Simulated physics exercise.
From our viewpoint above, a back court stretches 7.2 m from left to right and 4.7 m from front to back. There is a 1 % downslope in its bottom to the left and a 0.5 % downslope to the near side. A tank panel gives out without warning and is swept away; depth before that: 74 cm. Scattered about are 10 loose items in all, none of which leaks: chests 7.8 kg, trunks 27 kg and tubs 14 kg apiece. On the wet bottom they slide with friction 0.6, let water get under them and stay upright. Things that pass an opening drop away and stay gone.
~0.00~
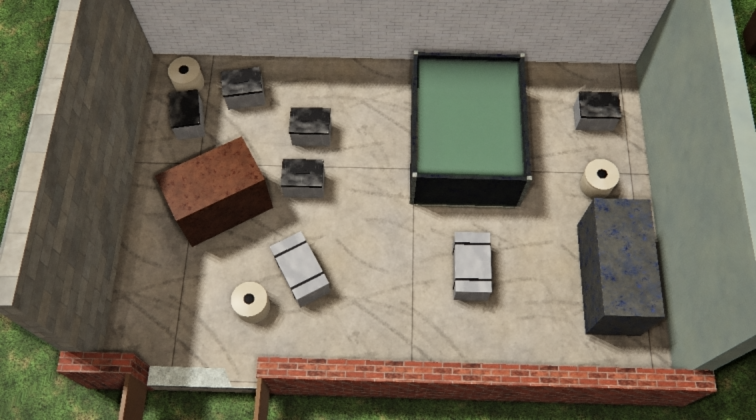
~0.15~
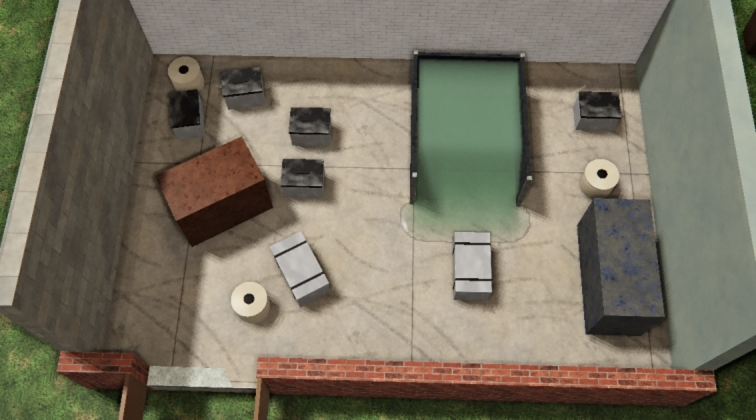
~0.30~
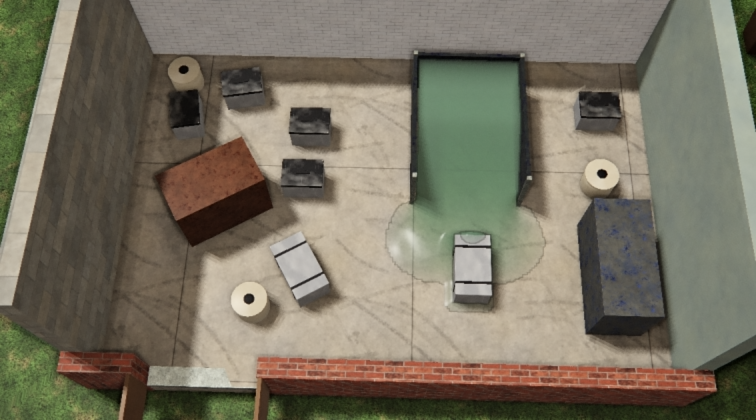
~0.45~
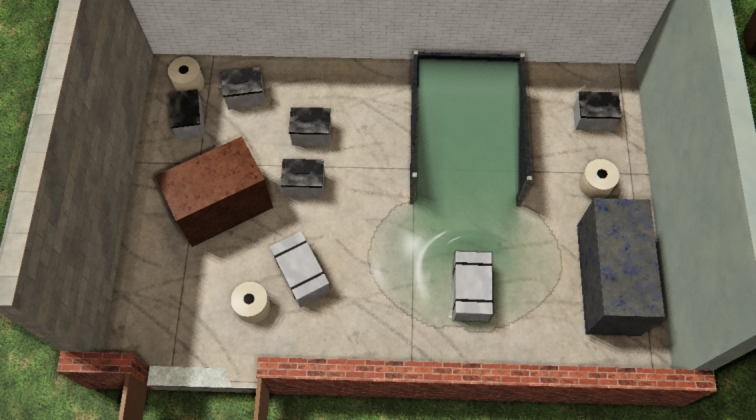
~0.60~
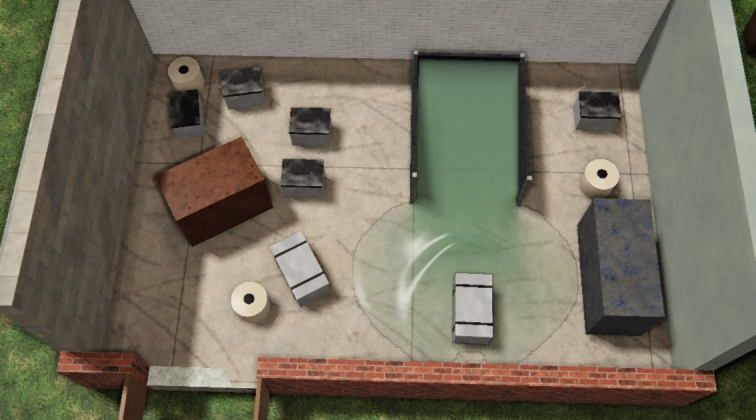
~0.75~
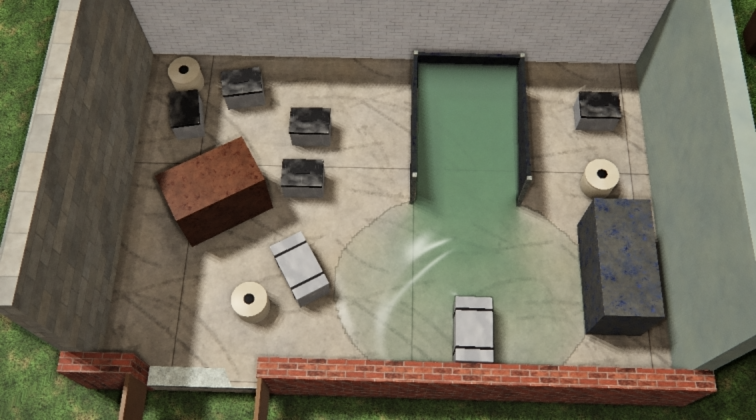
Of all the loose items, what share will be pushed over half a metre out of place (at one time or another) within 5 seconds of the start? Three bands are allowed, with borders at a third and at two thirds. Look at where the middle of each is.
That would be from a third to two thirds of them.
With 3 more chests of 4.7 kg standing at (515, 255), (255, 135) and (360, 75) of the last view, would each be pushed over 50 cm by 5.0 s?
One after another they come out above it, inside the limit, inside the limit.
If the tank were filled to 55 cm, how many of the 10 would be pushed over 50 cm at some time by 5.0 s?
3.
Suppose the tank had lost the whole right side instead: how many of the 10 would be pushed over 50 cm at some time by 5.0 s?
The count would be 5.
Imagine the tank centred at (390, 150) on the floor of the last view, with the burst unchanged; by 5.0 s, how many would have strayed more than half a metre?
4.
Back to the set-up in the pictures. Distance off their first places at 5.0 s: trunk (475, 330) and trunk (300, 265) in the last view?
First: 150 cm. Second: 60 cm.
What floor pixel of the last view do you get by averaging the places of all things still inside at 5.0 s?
(321, 163).
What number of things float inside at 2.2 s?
Count at that moment: 1.
After 1.1 s 1 of 10 are over 50 cm from their spots; 1 afloat.
After 2.2 s 1 of 10 are over 50 cm from their spots; 1 afloat.
After 3.5 s 2 of 10 are over 50 cm from their spots; 1 afloat.
After 5.0 s 4 of 10 are over 50 cm from their spots, and 4 have been at some point; 2 afloat.
